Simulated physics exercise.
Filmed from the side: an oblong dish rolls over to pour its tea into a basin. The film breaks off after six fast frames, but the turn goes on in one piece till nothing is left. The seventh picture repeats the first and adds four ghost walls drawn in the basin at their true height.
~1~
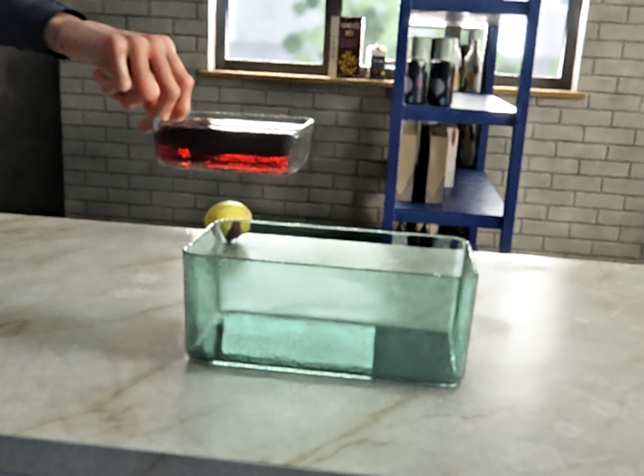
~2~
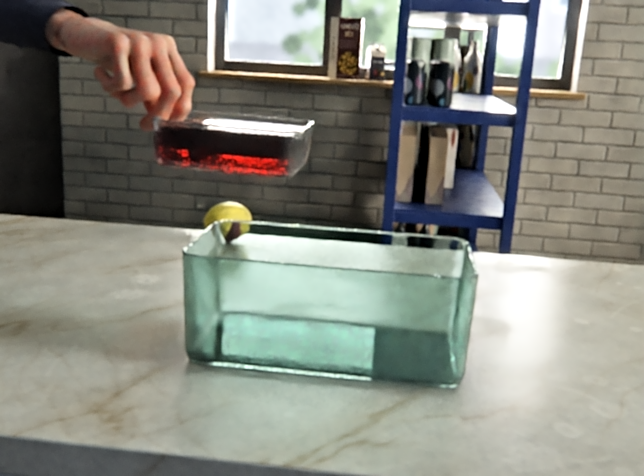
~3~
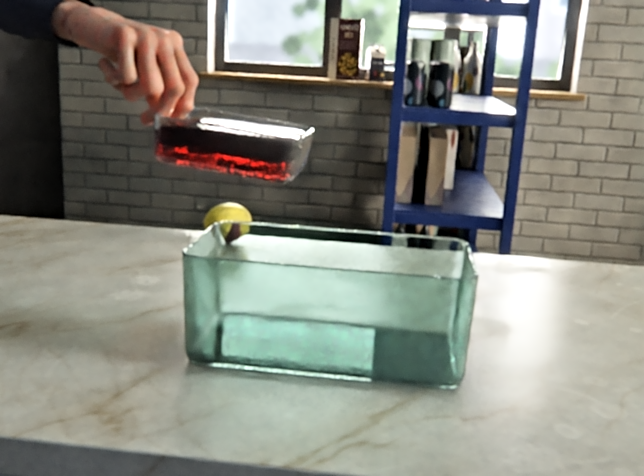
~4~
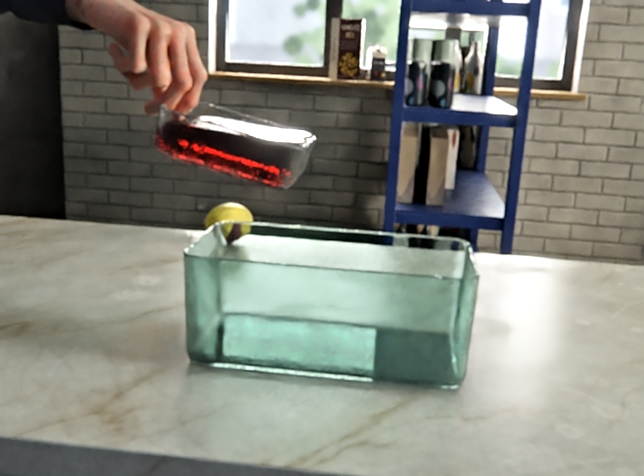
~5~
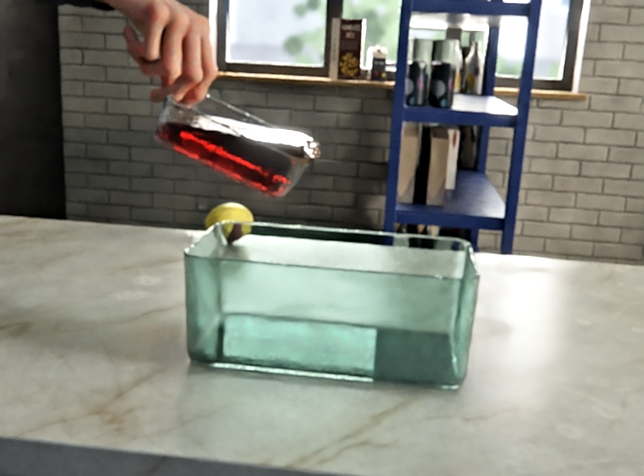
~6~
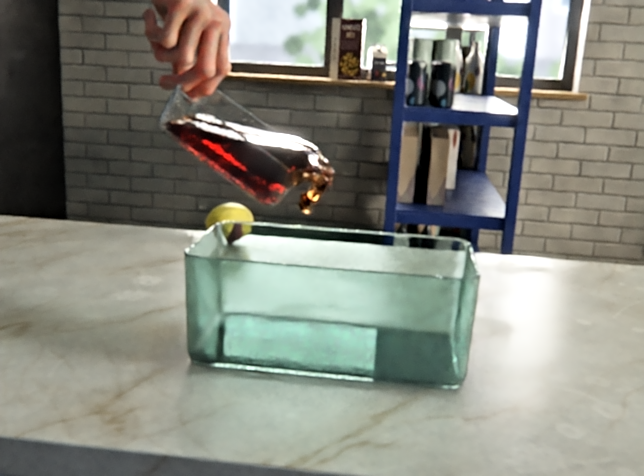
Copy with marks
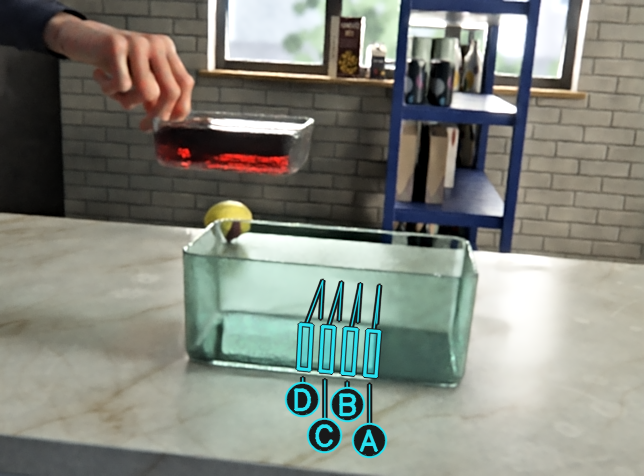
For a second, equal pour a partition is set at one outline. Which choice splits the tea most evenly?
Position B does it best.
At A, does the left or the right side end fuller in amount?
More ends on the left.
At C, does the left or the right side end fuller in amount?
More ends on the right.
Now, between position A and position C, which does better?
That would be C.
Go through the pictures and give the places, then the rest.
Upright, lip at (305, 123); basin from (187, 357) to (463, 384); nothing has left yet.
Upright, lip at (305, 126); nothing has left yet.
Tipped about 6°, lip at (306, 132); nothing has left yet.
Tipped about 13°, lip at (308, 141); nothing has left yet.
Tipped about 21°, lip at (308, 152); tea is over the lip, down to (313, 157).
Tipped about 32°, lip at (305, 165); tea is over the lip, down to (310, 205).
On the marked copy, A at (369, 384); B at (347, 382); C at (324, 379); D at (302, 377).
Choosing A, about 90 % ends left of the wall and 5 % right of it; 5 % is lost outside.
Choosing B, about 53 % ends left of the wall and 45 % right of it; 3 % is lost outside.
Choosing C, about 28 % ends left of the wall and 70 % right of it.
Choosing D, about 17 % ends left of the wall and 81 % right of it.
